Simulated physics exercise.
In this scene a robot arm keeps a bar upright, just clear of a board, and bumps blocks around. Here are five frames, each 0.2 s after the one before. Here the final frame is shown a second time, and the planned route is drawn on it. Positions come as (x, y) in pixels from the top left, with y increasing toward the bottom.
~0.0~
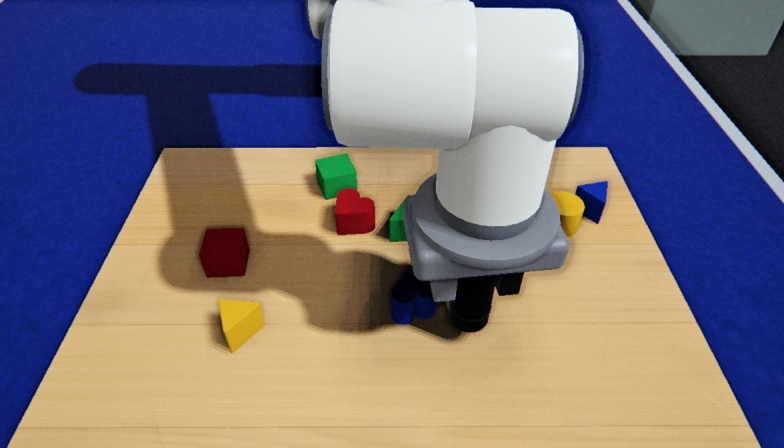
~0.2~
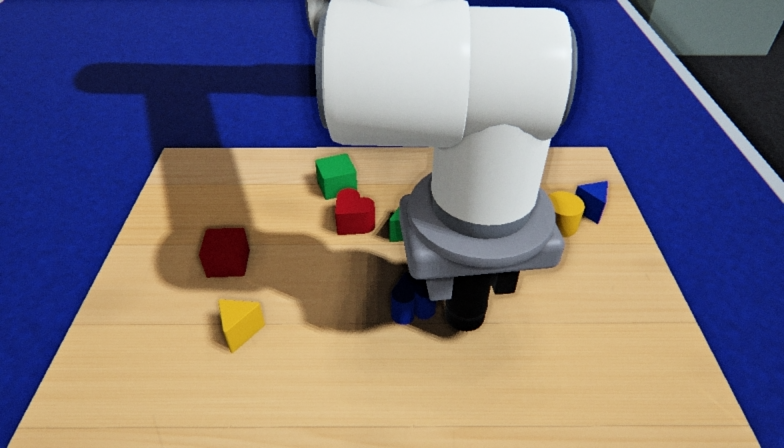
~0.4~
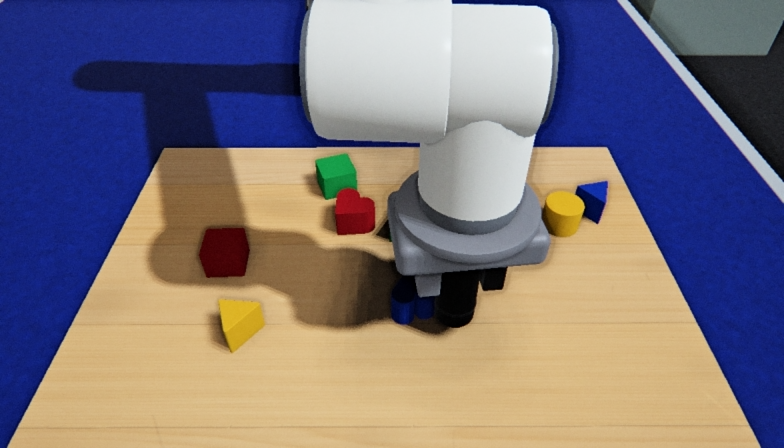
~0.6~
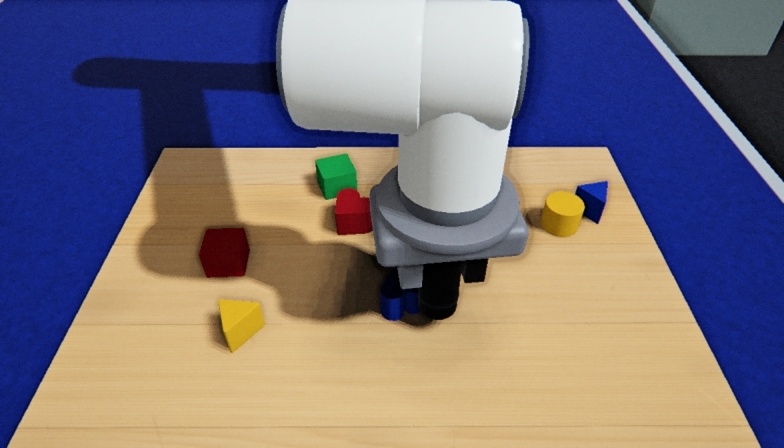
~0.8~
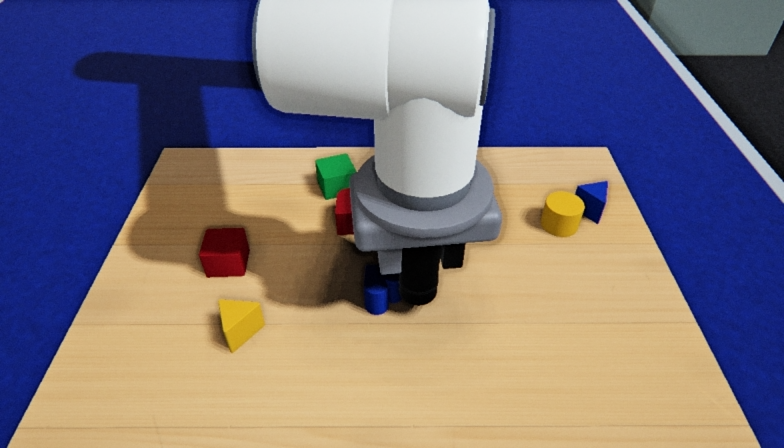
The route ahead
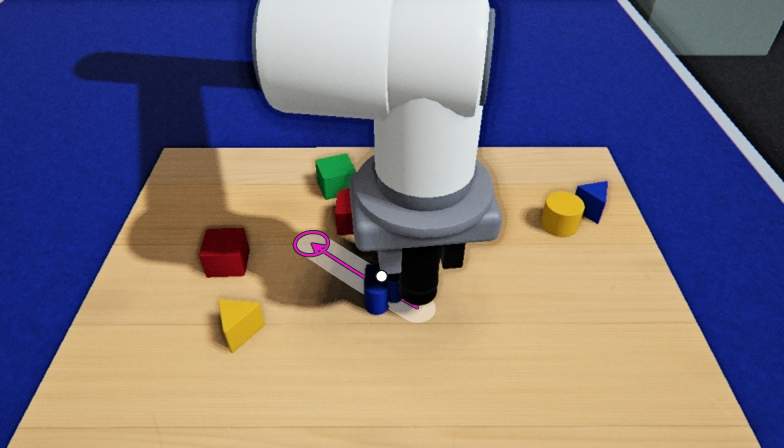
Robot arm sweeping slowly left just above a wooden board, nudging a small blue block left past scattered red, yellow and green blocks.
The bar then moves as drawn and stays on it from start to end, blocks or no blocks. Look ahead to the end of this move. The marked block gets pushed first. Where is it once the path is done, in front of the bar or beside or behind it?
As far as I can tell, the marked block has dropped away to the side or behind.
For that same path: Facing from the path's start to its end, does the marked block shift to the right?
Going by the path, no.
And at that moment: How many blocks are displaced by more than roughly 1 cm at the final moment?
I'm going with one.
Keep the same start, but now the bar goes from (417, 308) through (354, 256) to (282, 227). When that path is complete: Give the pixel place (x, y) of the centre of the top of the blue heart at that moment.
My estimate: (351, 262).
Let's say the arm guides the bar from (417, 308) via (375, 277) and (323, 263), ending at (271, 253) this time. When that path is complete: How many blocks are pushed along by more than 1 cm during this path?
The number is one.
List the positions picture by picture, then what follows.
The first frame shows bar tip at (468, 318); block tops, red heart at (353, 202); blue heart at (413, 288).
The second frame shows bar at (465, 317); blocks unchanged.
The third frame shows bar at (454, 313); blocks unchanged.
The fourth frame shows bar at (437, 306); blue heart partly hidden.
The fifth frame shows bar at (418, 292); red heart partly hidden; blue heart at (382, 276).
Path on the board, straight from (417, 308) to (311, 243); the dot is on the blue heart.
The first path, step by step. One third of the way, bar at (377, 269); blue heart at (345, 269), turned 60° anticlockwise.
Two thirds of the way, bar at (341, 248); blue heart at (328, 265), turned 105° anticlockwise.
At the end, bar at (309, 228); red heart in place; blue heart at (328, 265), turned 105° anticlockwise.
